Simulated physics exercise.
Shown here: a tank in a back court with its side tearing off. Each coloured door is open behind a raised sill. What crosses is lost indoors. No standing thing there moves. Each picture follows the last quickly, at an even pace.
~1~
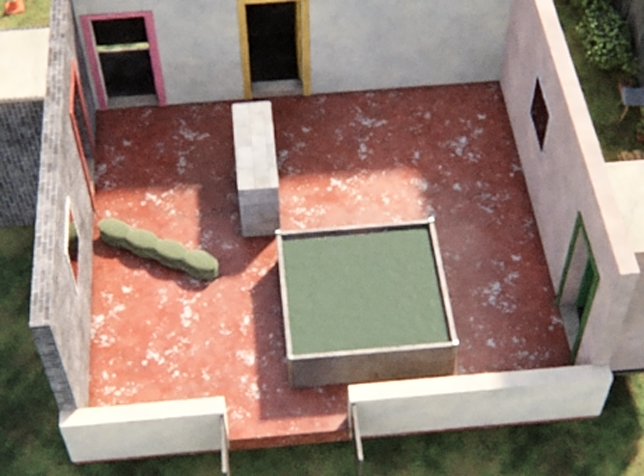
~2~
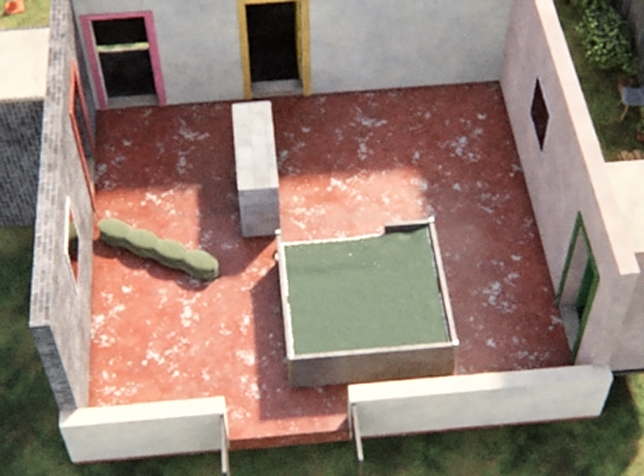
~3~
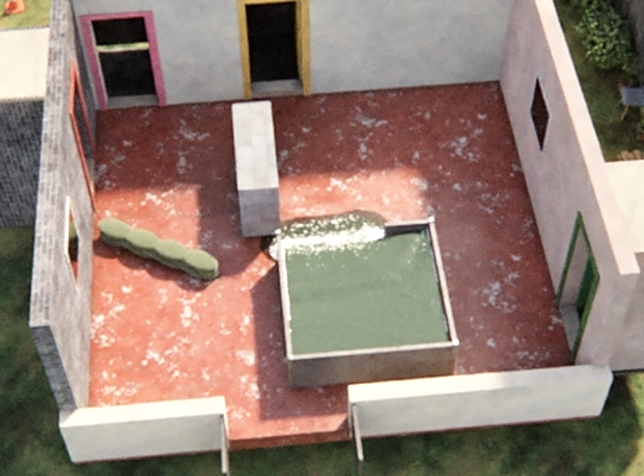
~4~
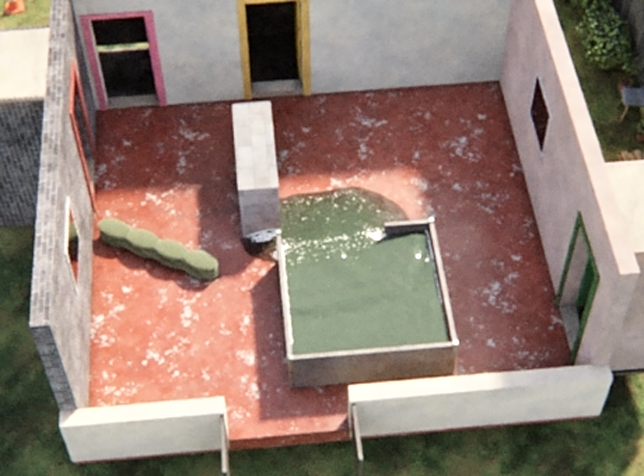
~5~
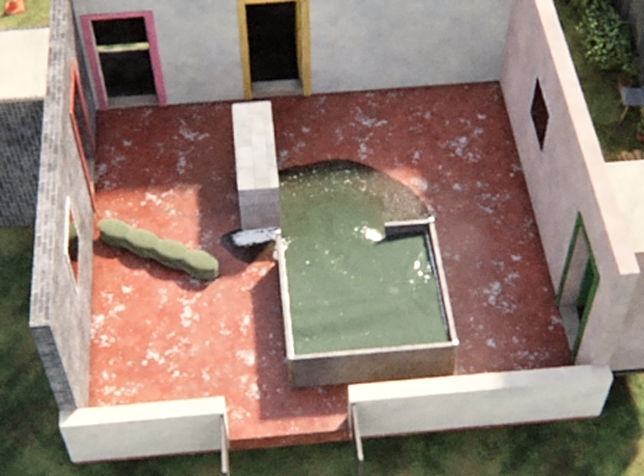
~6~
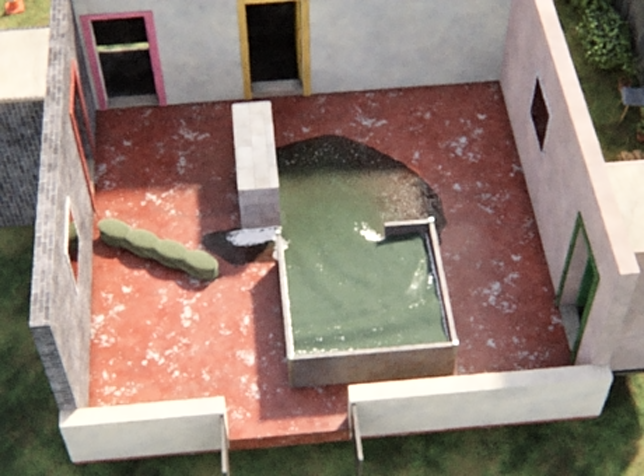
Green water pouring from the torn far side of a square tank and spreading across a red courtyard floor, passing a pale block.
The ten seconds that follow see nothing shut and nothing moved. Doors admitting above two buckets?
Yellow door above, green door above, pink door above, red door not above.
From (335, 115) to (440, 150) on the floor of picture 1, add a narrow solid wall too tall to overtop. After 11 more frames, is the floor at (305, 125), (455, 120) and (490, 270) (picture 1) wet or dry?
Results in order: Swamped / bone-dry / bone-dry.
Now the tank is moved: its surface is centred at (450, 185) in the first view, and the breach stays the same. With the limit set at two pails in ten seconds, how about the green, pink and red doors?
As I see it, the green door remains below, the pink door runs past the limit and the red door runs past the limit.
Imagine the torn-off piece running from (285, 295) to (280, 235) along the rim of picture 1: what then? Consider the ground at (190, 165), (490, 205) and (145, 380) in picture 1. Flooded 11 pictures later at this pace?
Submerged, unwetted, submerged.
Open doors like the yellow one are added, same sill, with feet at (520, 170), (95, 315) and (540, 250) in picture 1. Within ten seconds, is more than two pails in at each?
Taking them as listed, the first undershoots, the second undershoots and the third undershoots.
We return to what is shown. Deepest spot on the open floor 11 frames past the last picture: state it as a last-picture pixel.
My best guess is roughly (318, 100).
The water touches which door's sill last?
I'd go with the one in green.
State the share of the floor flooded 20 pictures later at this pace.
My estimate is close to 45 per cent.
A moment on, water covers 25 % of the floor; the yellow door under two buckets in, the green door not reached, the pink door not reached, the red door not reached.
Next, water covers 35 % of the floor; the yellow door far over two buckets in, the green door not reached, the pink door not reached, the red door not reached.
Then, water covers 45 % of the floor; the yellow door far over two buckets in, the green door not reached, the pink door wet at the sill, nothing in, the red door wet at the sill, nothing in.
Later, water covers 75 % of the floor; the yellow door far over two buckets in, the green door wet at the sill, nothing in, the pink door over two buckets in, the red door wet at the sill, nothing in.
In the end, water covers 90 % of the floor; the yellow door far over two buckets in, the green door over two buckets in, the pink door over two buckets in, the red door wet at the sill, nothing in.
